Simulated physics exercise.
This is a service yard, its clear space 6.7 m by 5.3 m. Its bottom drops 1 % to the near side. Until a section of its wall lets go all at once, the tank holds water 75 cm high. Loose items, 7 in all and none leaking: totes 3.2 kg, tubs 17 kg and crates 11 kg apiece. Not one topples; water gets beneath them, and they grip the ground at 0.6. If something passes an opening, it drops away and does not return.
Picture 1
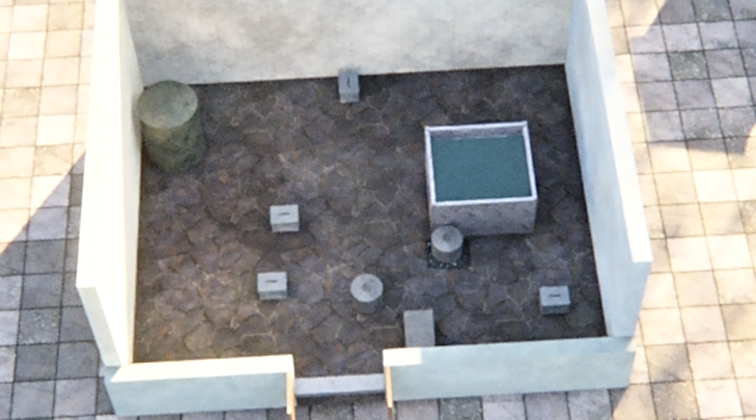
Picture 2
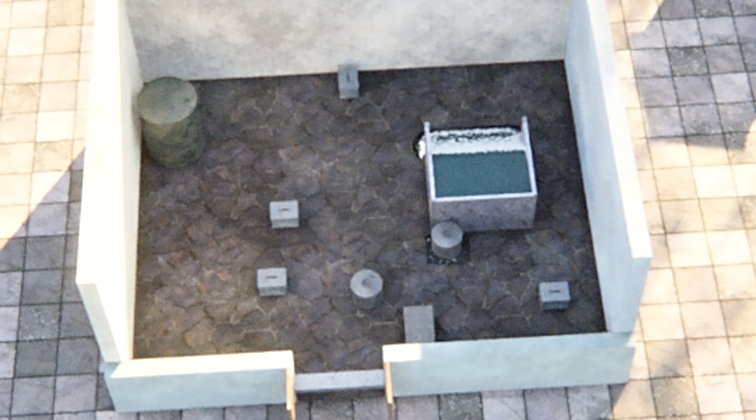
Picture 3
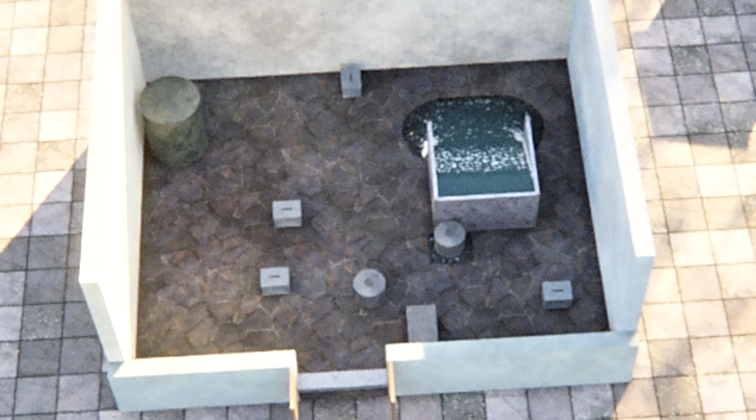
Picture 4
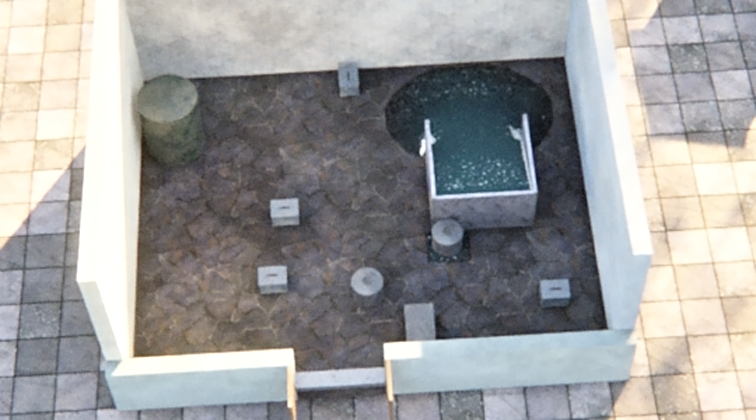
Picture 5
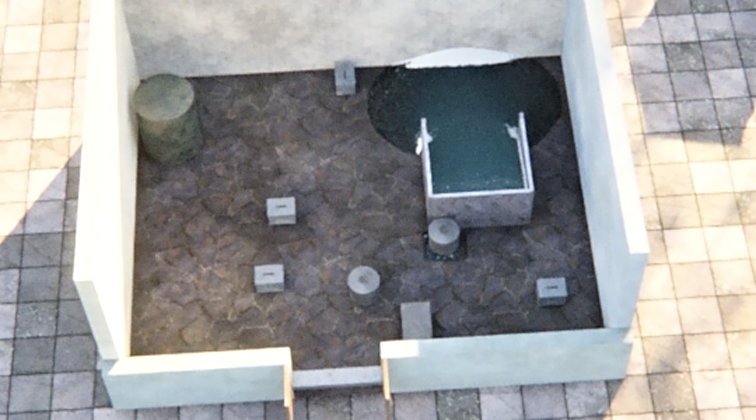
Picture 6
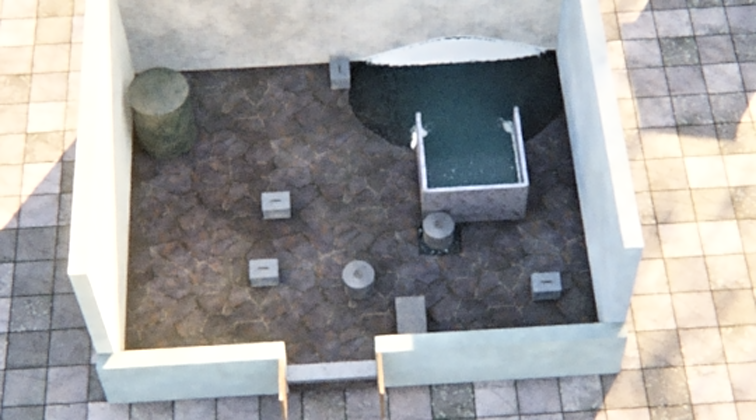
Walled stone-paved yard seen from above, water pouring from the open back of a tank and spreading to the rear wall.
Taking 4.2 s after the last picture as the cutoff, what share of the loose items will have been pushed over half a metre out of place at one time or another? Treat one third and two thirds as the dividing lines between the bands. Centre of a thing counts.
The share ends up short of one third.
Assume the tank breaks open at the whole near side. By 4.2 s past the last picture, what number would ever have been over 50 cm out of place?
That gives 4 of them.
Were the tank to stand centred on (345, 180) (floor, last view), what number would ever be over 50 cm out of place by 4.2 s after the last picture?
The answer would then be 2.
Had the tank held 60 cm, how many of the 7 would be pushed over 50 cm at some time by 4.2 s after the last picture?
Then it comes to 2.
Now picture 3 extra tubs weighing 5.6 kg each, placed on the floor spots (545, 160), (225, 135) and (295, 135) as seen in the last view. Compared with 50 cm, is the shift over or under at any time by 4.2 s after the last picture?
Respectively: Tops it; tops it; tops it.
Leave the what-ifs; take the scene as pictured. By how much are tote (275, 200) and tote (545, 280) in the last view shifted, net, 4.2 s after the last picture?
In turn: 30 cm, 200 cm.
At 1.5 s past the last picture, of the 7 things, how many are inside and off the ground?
That would be 0 of them.
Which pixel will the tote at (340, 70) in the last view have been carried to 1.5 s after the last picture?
Near (219, 126).
Then, 0.4 s after the last picture 0 of 7 are over 50 cm from their spots; 0 afloat.
Then, 1.5 s after the last picture 1 of 7 are over 50 cm from their spots; 0 afloat.
Then, 2.8 s after the last picture 2 of 7 are over 50 cm from their spots; 2 afloat.
Then, 4.2 s after the last picture 2 of 7 are over 50 cm from their spots, and 2 have been at some point; 1 afloat.
